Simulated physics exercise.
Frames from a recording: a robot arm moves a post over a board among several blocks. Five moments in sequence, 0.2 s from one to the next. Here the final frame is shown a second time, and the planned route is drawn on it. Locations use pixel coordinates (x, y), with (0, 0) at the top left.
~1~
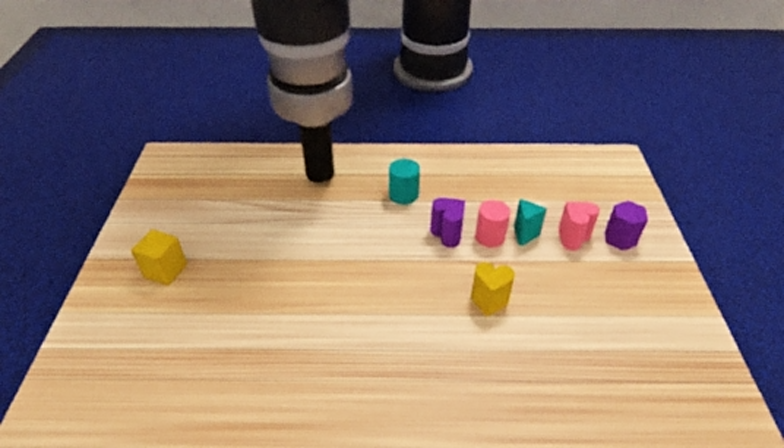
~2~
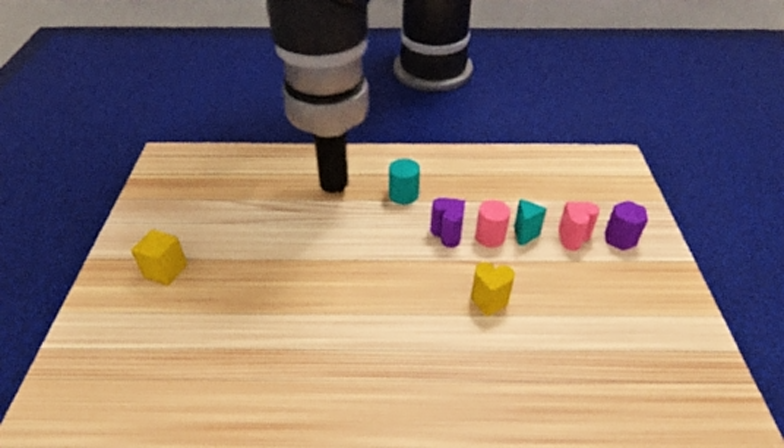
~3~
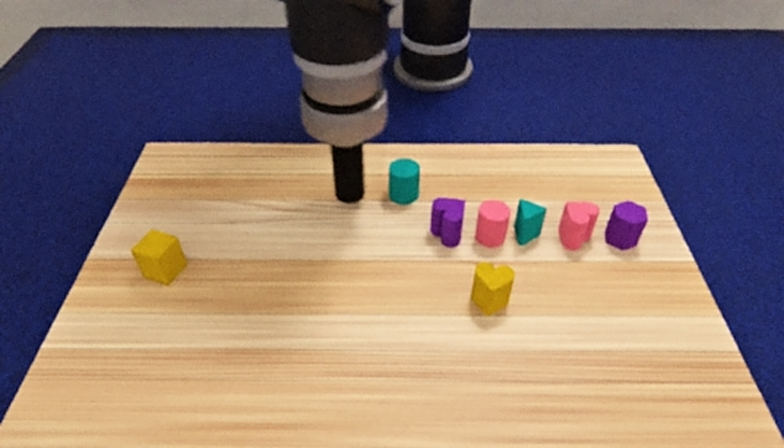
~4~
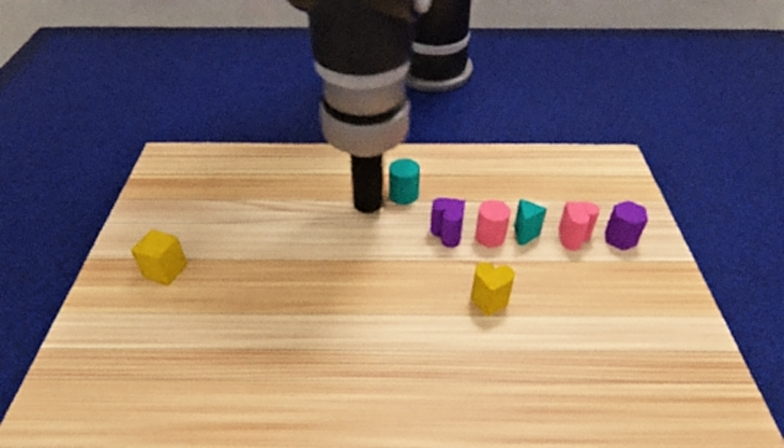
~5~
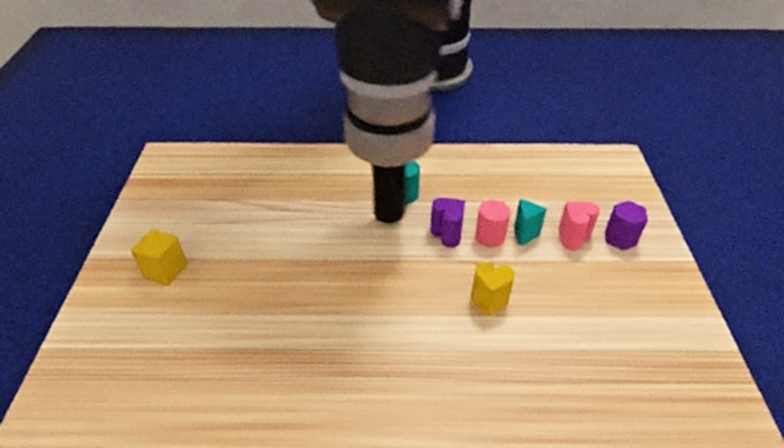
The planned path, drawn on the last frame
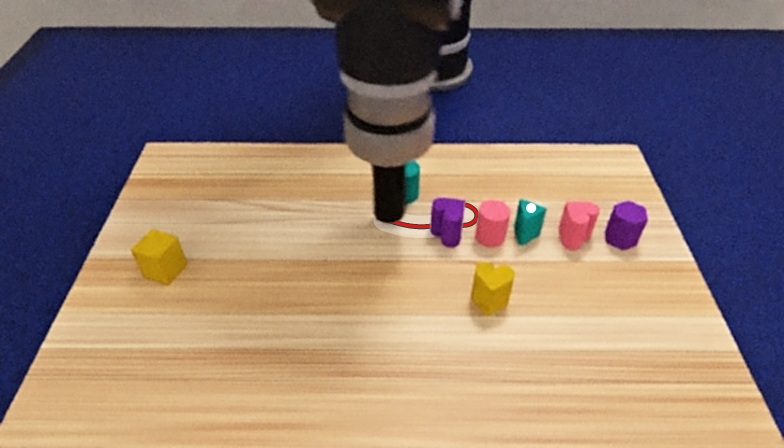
A dark robot arm with a grey band holds a black post over a pale wooden board on blue cloth, seen from above at a fixed angle. Yellow blocks sit at left and right of centre, with a turquoise cylinder behind a row of purple, pink and turquoise pieces. The arm moves the post steadily right and nearer, partly hiding the cylinder, while every block stays still.
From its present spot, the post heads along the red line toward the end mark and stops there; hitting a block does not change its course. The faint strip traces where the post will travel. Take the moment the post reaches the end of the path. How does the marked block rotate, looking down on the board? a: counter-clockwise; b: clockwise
I'll go with a - counter-clockwise.
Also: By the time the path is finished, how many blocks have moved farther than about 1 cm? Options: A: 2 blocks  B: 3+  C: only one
A (2 blocks)
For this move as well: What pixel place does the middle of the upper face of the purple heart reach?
Final place: (485, 206).
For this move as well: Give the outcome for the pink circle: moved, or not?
The block you're asking about gets moved.
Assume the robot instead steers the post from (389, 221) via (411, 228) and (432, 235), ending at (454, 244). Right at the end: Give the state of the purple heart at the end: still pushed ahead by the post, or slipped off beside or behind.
It is still there in front.
The line goes from (389, 221) over (414, 226) and (440, 224) to (461, 215); the dot is on the turquoise triangular piece.
On the path given first. Halfway along, post at (428, 219); purple heart at (463, 210).
At the end, post at (462, 207); turquoise circle unmoved; purple heart at (485, 206), turned 70° clockwise; pink circle at (518, 219); turquoise triangular piece at (537, 209), turned 25° anticlockwise.
